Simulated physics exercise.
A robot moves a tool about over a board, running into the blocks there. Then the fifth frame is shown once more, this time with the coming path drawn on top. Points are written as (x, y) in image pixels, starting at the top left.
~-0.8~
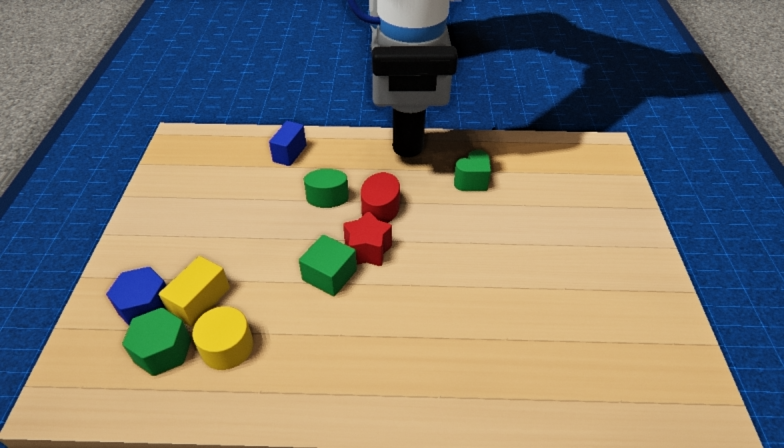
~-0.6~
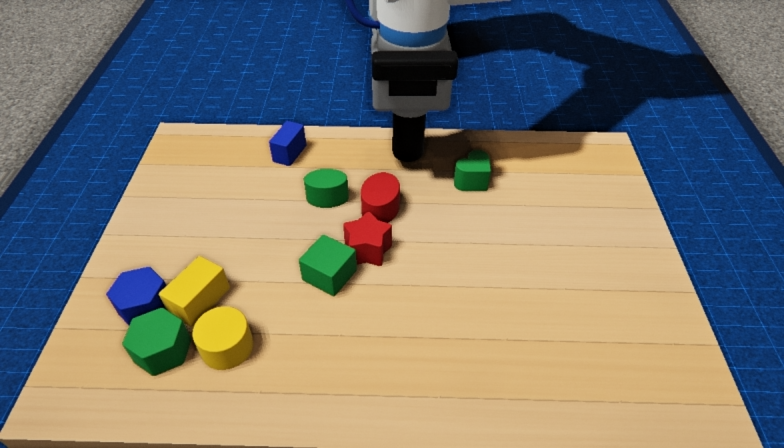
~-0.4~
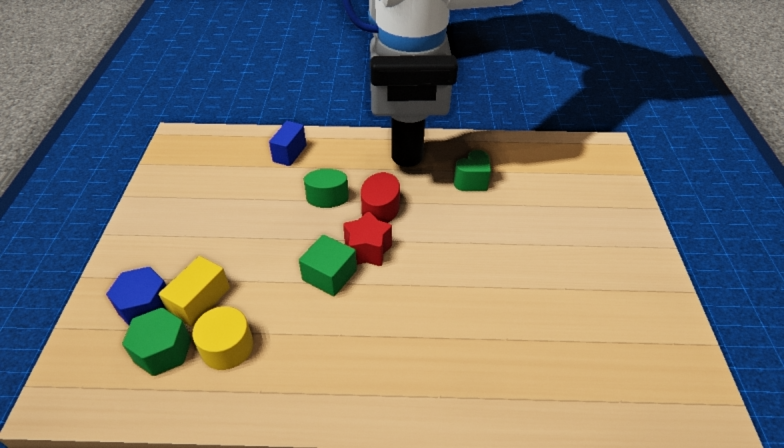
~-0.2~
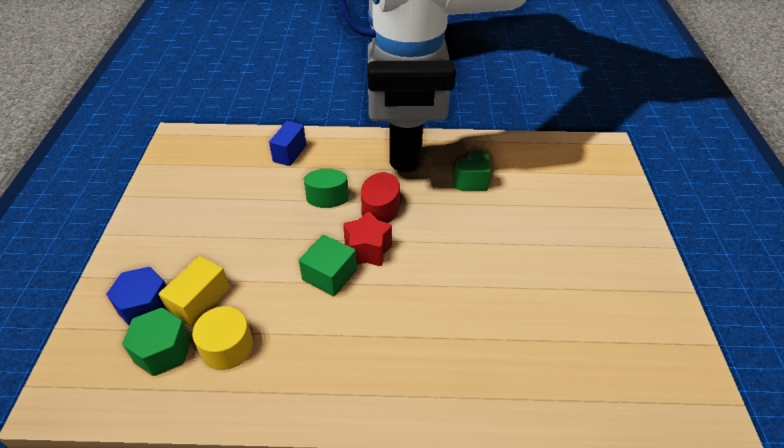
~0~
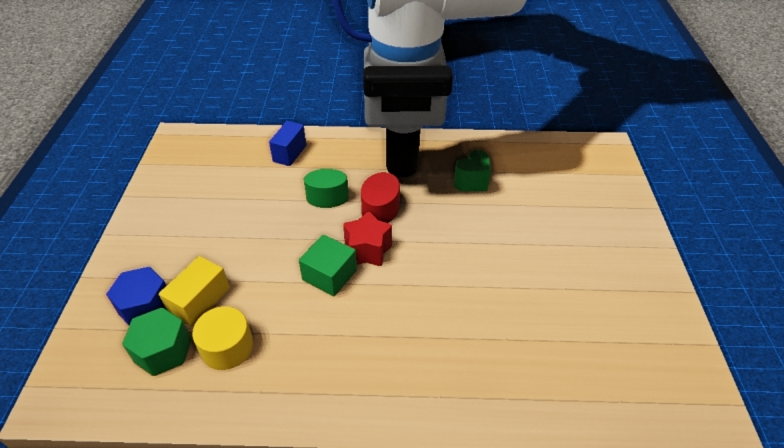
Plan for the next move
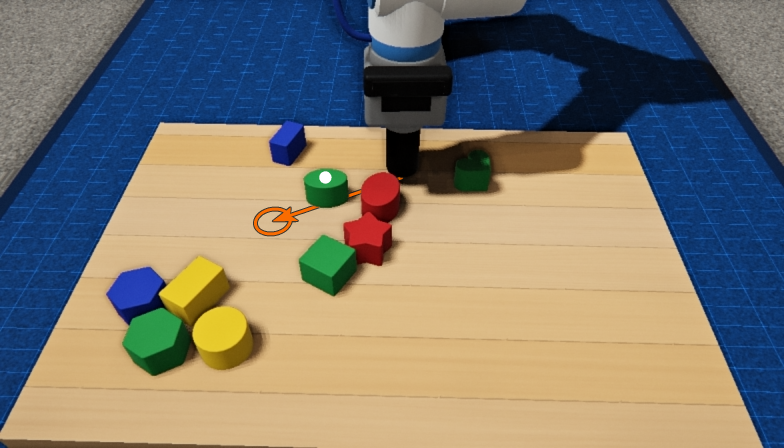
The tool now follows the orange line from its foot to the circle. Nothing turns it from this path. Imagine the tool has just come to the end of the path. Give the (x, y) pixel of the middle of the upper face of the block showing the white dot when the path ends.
(245, 186)
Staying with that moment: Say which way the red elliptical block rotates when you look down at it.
It twists against the clock when seen from above.
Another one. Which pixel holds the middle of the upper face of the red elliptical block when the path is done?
I'd expect the centre of its top face to be at (363, 201).
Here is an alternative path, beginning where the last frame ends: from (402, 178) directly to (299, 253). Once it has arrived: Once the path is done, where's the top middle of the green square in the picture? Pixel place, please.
So, by the moment the path ends, you'll find the top centre of the green square at (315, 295).
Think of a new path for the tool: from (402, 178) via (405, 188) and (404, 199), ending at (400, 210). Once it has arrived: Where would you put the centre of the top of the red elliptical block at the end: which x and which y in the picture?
At (362, 204).
Drawn move, straight from (402, 178) to (273, 221); the dot is on the green elliptical block.
The first path, step by step. One third of the way, tool (359, 183); green elliptical block (321, 178); red star (370, 235); red elliptical block (368, 199), turned 50° anticlockwise.
Two thirds of the way, tool (317, 197); green elliptical block (278, 185), turned 35° clockwise; red star (370, 235); red elliptical block (363, 201), turned 70° anticlockwise.
At the end, tool (271, 212); green elliptical block (245, 186), turned 105° clockwise; red star (370, 235); red elliptical block (363, 201), turned 70° anticlockwise; green heart-shaped block still.
